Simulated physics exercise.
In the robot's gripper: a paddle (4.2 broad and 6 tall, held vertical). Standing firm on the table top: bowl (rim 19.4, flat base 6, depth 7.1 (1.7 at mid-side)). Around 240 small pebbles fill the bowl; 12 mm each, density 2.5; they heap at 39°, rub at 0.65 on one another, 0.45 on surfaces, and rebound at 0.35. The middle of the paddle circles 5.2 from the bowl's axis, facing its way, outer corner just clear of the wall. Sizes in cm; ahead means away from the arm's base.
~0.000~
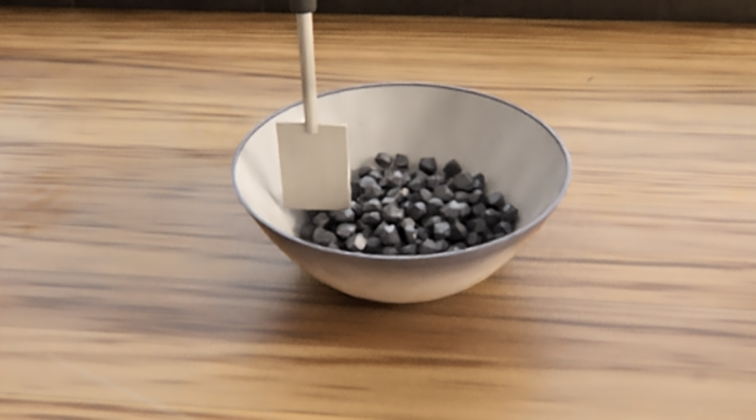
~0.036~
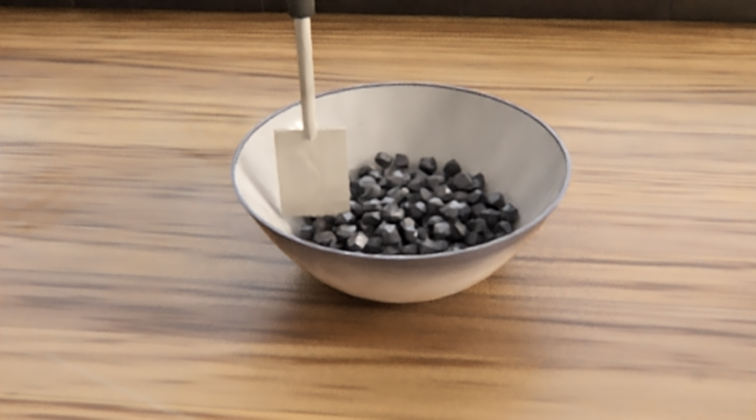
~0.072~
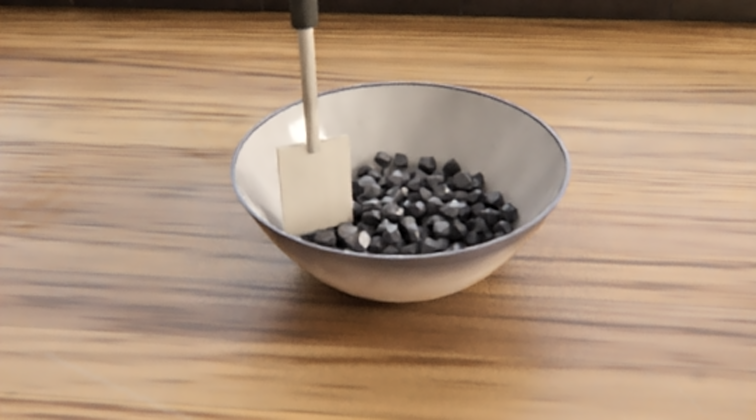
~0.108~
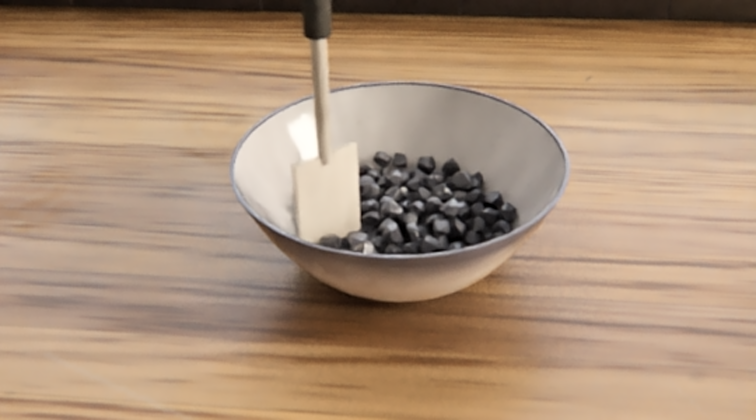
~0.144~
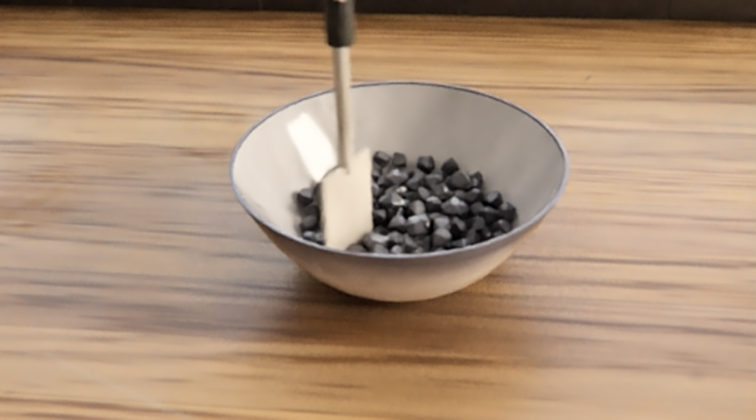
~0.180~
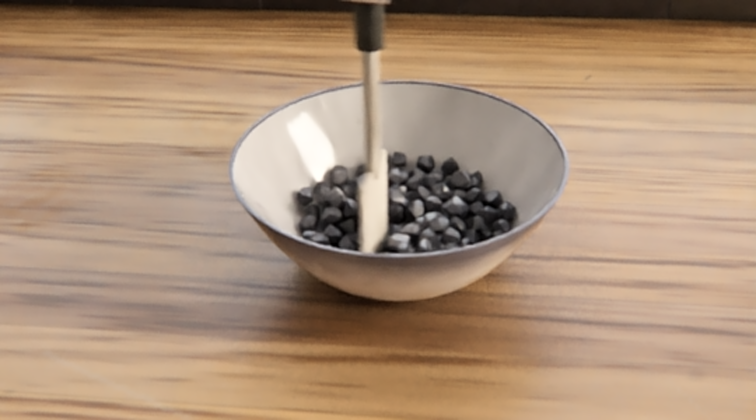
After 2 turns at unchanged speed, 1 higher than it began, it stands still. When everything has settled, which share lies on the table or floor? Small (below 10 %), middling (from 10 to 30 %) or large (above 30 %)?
On the table or floor the share is small, below 10 %.
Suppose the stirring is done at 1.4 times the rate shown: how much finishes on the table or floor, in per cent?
About 5 per cent.
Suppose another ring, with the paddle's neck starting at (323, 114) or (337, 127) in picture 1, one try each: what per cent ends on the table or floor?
Some 0 and 0 per cent.
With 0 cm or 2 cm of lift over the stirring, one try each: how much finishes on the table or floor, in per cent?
About 5 and 0 per cent.
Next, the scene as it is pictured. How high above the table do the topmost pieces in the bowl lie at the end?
About 5.5 cm.
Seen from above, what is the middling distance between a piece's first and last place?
About 4 cm.
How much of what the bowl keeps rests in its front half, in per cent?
Some 55 per cent.
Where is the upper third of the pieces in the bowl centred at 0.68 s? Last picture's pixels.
Around (305, 189).
After 0.68 s, 332° round, highest piece 8 above the table; 239 in the bowl, 1 in flight or on the tool.
After 1.18 s, 224° round, highest piece 8 above the table; 238 in the bowl, 2 on the table or floor.
After 1.63 s, 0° round, highest piece 5 above the table; 238 in the bowl, 2 on the table or floor.
After 2.33 s, 0° round, highest piece 5 above the table; 238 in the bowl, 2 on the table or floor.
In the end, 238 in the bowl, 2 on the table or floor. That is 1 % on the table or floor.
